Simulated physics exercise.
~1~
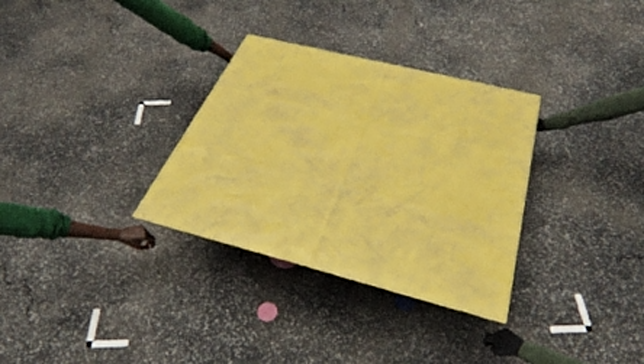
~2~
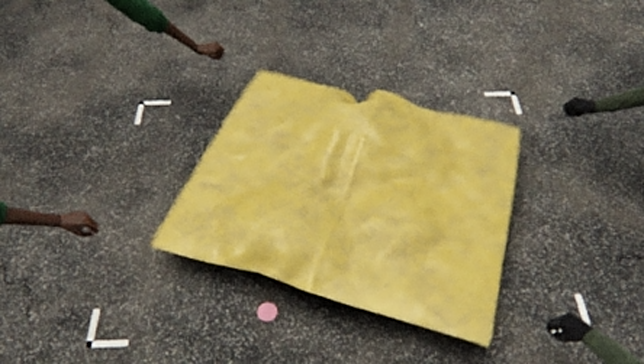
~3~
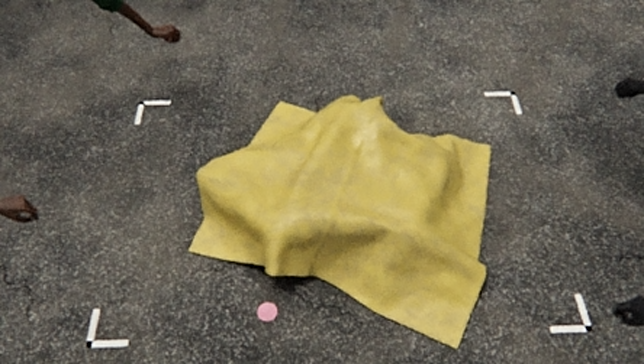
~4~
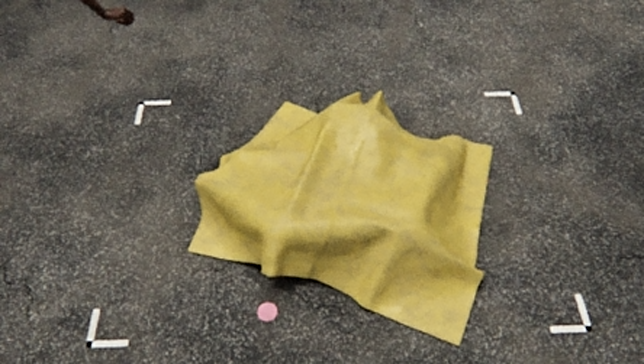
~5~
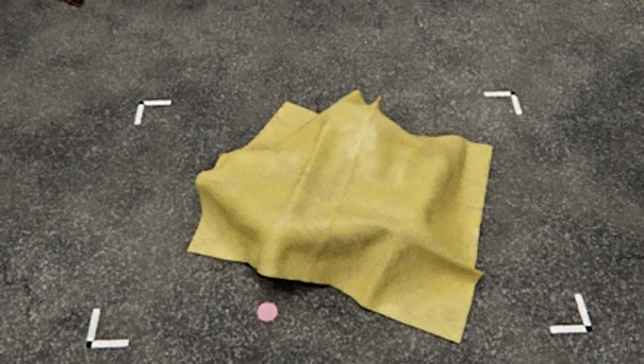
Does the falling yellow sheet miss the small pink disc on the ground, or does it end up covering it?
The sheet misses the pink disc, which stays uncovered on the ground just beyond the sheet's near edge.
